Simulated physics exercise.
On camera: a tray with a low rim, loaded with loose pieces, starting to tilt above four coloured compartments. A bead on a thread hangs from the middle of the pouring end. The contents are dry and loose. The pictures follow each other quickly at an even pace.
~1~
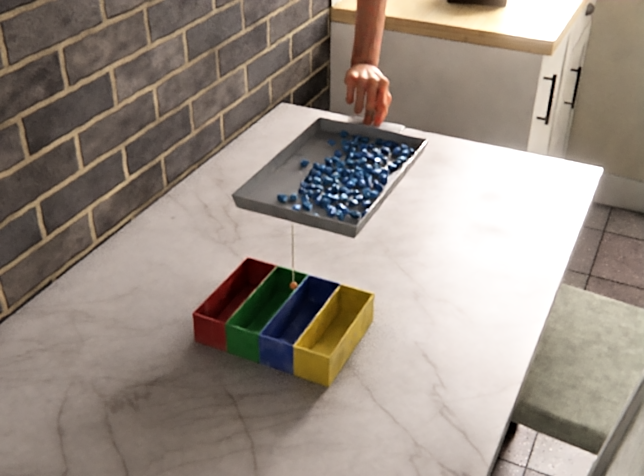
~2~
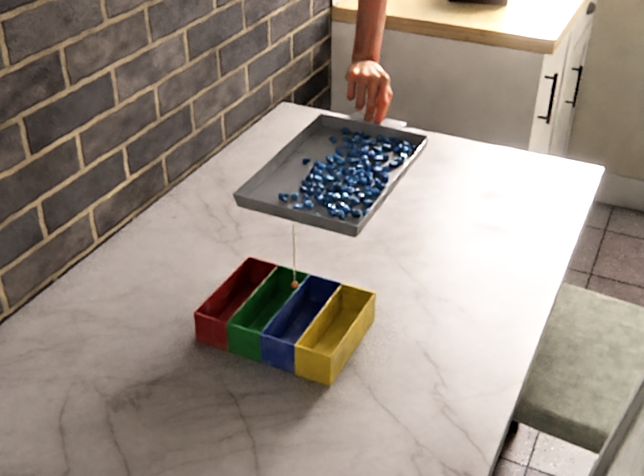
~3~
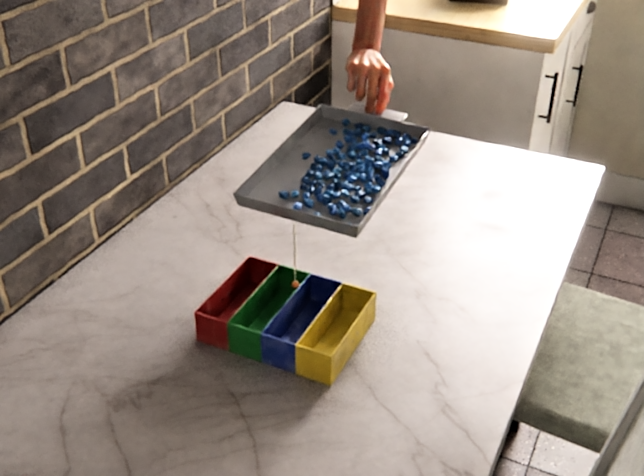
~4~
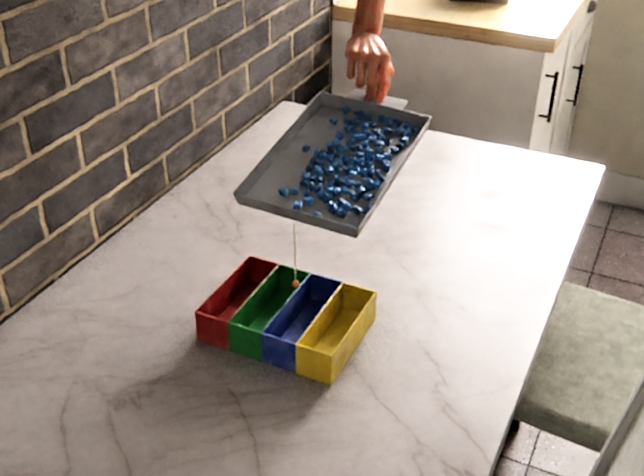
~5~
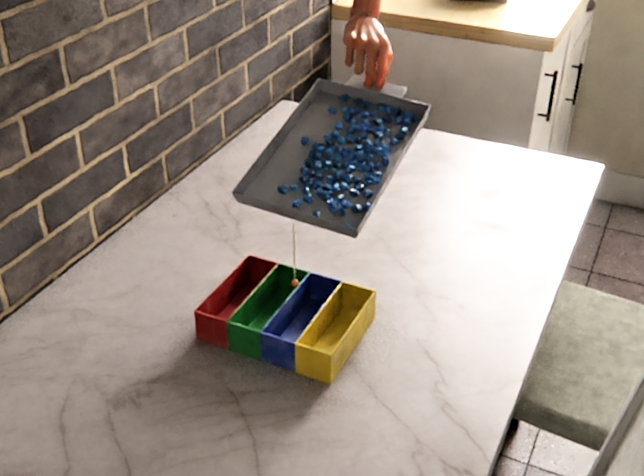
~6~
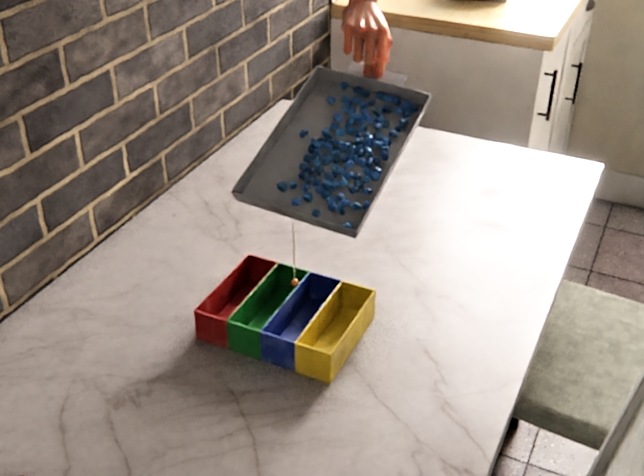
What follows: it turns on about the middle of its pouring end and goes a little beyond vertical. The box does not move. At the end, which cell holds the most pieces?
The yellow one ends fullest.
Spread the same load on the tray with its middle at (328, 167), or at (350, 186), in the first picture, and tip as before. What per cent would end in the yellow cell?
Near 40 % and 50 %.
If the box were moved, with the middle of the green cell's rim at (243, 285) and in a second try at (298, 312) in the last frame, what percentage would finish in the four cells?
Near 40 % and 90 %.
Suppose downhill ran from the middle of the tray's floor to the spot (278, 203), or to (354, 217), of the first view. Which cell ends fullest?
The first try: Red. The second: The yellow one.
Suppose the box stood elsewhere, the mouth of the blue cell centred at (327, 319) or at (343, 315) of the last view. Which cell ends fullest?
At the first place blue, at the second blue.
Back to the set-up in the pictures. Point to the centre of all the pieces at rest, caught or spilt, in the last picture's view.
Around (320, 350).
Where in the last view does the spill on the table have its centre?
Roughly at (319, 427).
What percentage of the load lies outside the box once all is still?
Some 20 per cent.
Soon after the last picture, tray tipped steeply; nearly all on the tray; a stray few falling or outside the box.
A little later, tray tipped past a quarter turn; about a quarter on the tray; about a quarter in the yellow cell; a small part in the blue cell; a stray few in the green cell; about a quarter falling or outside the box.
Later still, tray tipped past a quarter turn; about half in the yellow cell; about a quarter in the blue cell; a small part in the green cell; about a quarter falling or outside the box.
At rest, tray tipped past a quarter turn; about half in the yellow cell; about a quarter in the blue cell; a small part in the green cell; none in the red cell; about a quarter outside the box.
